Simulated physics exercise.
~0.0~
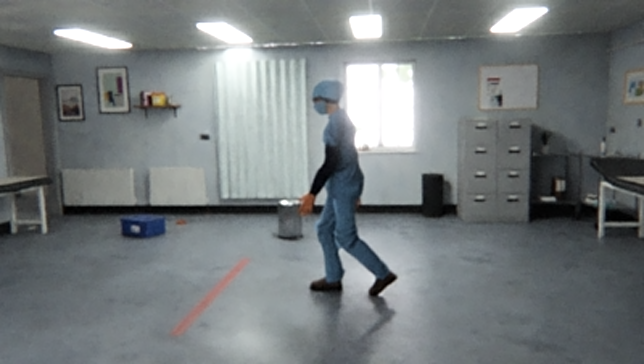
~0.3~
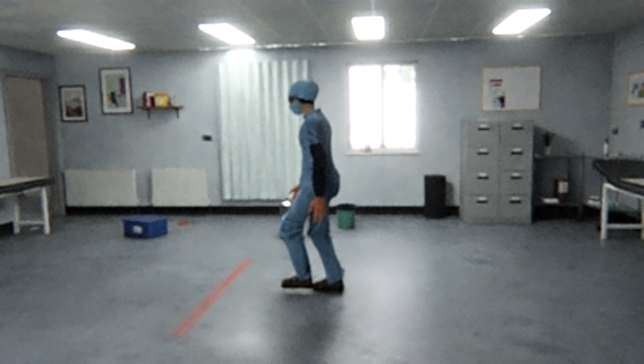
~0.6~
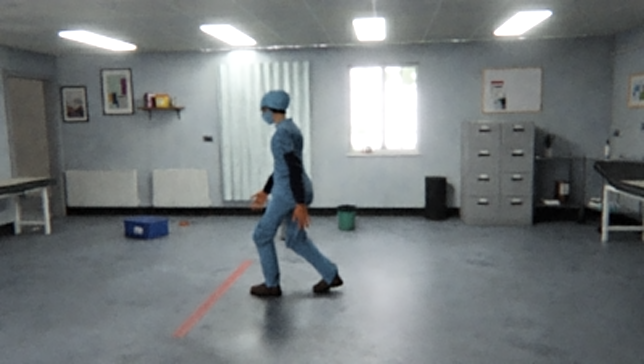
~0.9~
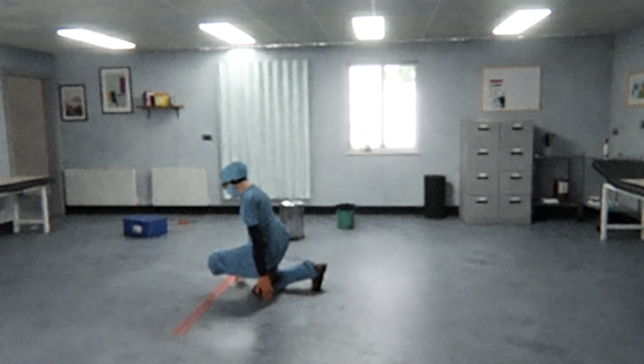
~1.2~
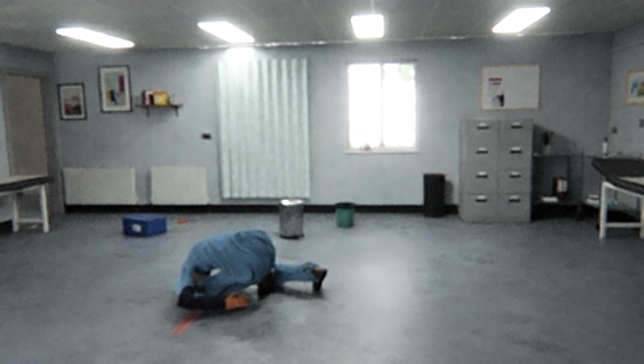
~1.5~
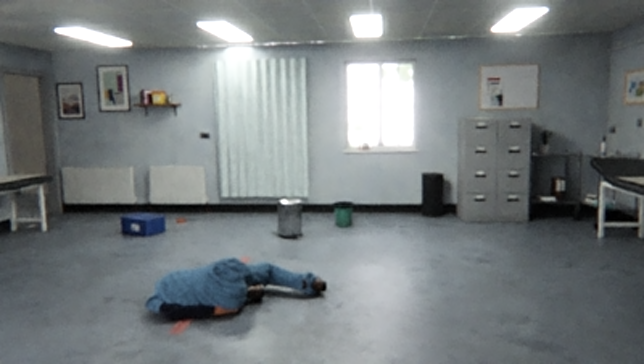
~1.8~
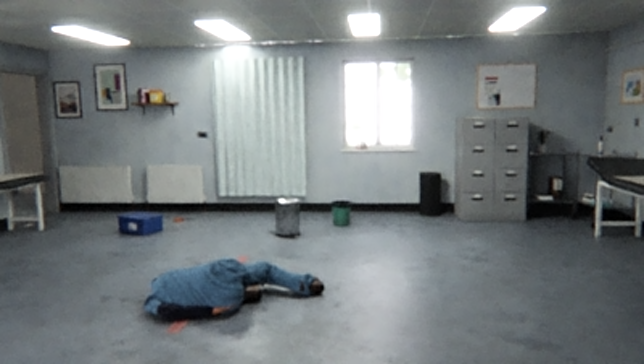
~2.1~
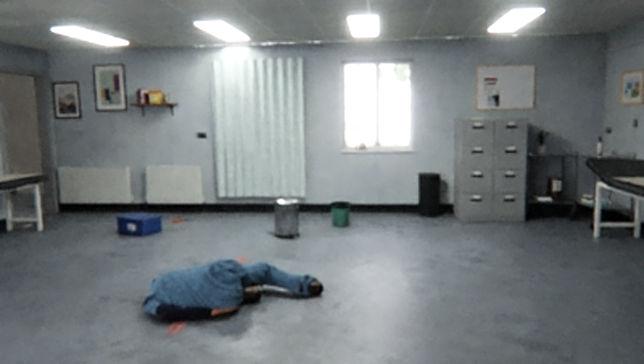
Person in blue scrubs, cap and mask walking left, crumpling to the floor and lying still across a strip of red tape.
